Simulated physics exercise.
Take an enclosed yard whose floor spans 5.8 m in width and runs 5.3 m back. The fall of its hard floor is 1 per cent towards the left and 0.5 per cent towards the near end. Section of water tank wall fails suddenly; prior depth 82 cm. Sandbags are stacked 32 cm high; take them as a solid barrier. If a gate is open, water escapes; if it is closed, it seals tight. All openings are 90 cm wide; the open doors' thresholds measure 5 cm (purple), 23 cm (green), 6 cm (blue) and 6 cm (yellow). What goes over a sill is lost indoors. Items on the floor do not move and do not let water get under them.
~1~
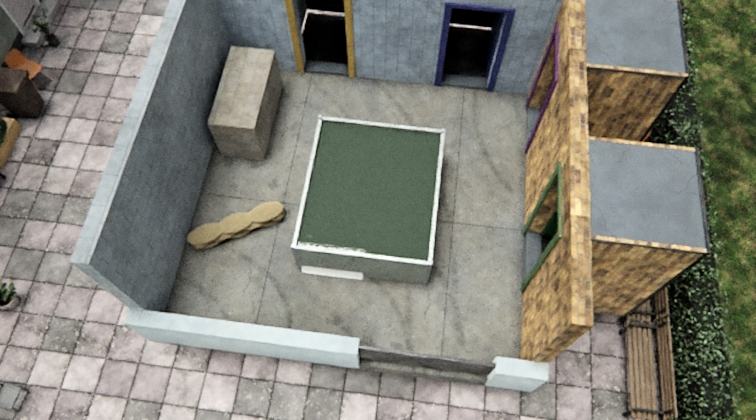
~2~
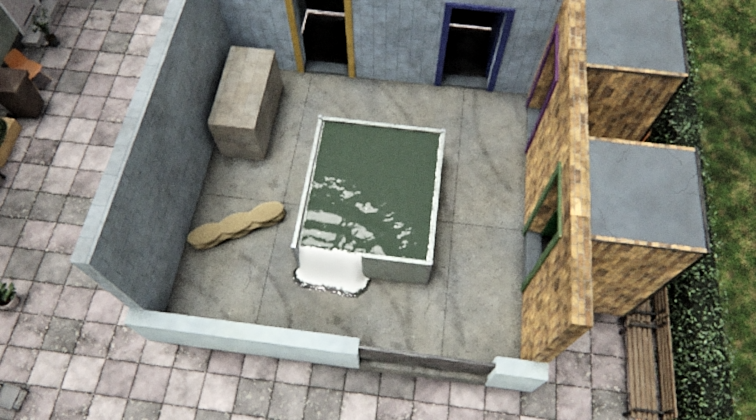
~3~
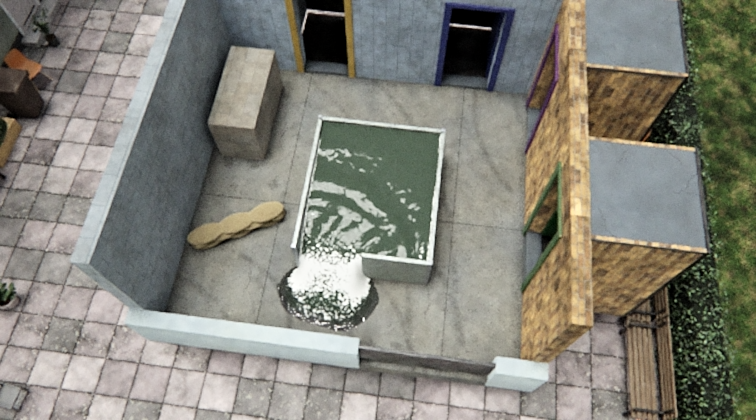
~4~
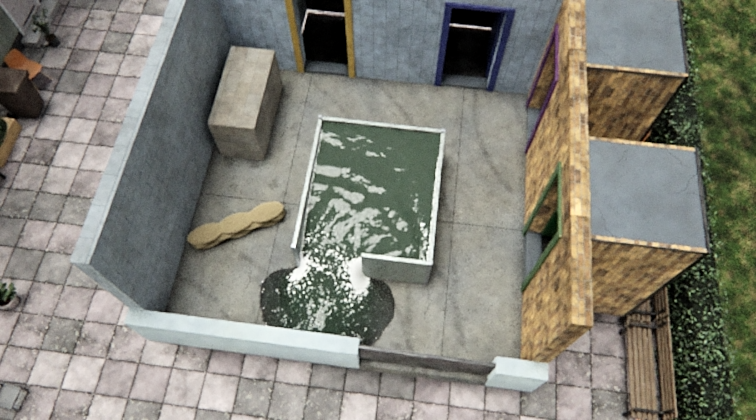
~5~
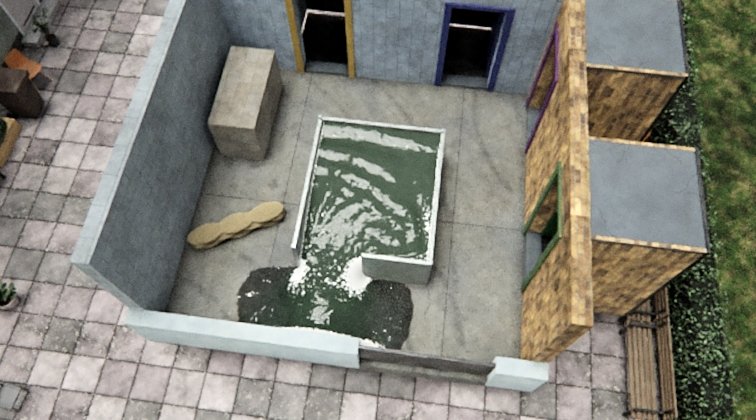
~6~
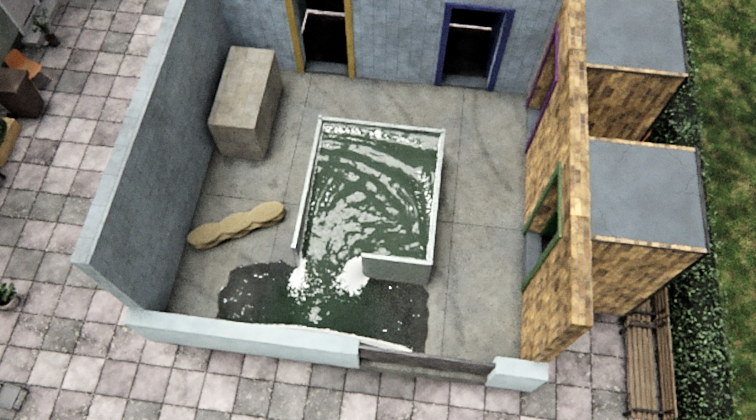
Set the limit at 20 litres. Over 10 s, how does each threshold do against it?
As I see it, purple door: Limit crossed; green door: Limit not crossed; blue door: Limit crossed; yellow door: Limit crossed.
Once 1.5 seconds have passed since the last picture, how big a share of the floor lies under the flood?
I'd say around 40 %.
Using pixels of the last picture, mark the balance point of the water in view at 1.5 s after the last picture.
The water's centre sits at about (343, 249).
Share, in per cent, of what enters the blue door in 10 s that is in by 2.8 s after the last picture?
Some 0 in a hundred.
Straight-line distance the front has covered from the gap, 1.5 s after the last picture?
I'd say close to 3.4 m.
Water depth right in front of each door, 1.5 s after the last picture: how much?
Depths: Purple door 0 cm, green door 13 cm, blue door 0 cm, yellow door 0 cm.
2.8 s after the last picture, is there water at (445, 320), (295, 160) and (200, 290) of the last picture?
Well, the first is drenched, the next drenched, the last drenched.
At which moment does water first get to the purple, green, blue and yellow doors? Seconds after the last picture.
Purple: 2.2 s; green: 1.2 s; blue: 3.0 s; yellow: 3.2 s.
Then, 0.7 s after the last picture water covers 25 % of the floor and is deepest (62 cm) near (318, 332); purple door not reached, green door not reached, blue door not reached, yellow door not reached.
Then, 1.5 s after the last picture water covers 40 % of the floor and is deepest (57 cm) near (184, 251); purple door not reached, green door 13 cm at the sill, 0 L in, blue door not reached, yellow door not reached.
Then, 2.8 s after the last picture water covers 70 % of the floor and is deepest (42 cm) near (206, 329); purple door 3 cm at the sill, 0 L in, green door 18 cm at the sill, 0 L in, blue door not reached, yellow door not reached.
Then, 5.3 s after the last picture water covers 95 % of the floor and is deepest (32 cm) near (163, 323); purple door 6 cm at the sill, 3 L in, green door 13 cm at the sill, 0 L in, blue door 14 cm at the sill, 71 L in, yellow door 16 cm at the sill, 46 L in.
Then, 9.3 s after the last picture water covers 95 % of the floor and is deepest (20 cm) near (272, 150); purple door 12 cm at the sill, 71 L in, green door 9 cm at the sill, 0 L in, blue door 14 cm at the sill, 209 L in, yellow door 13 cm at the sill, 225 L in.
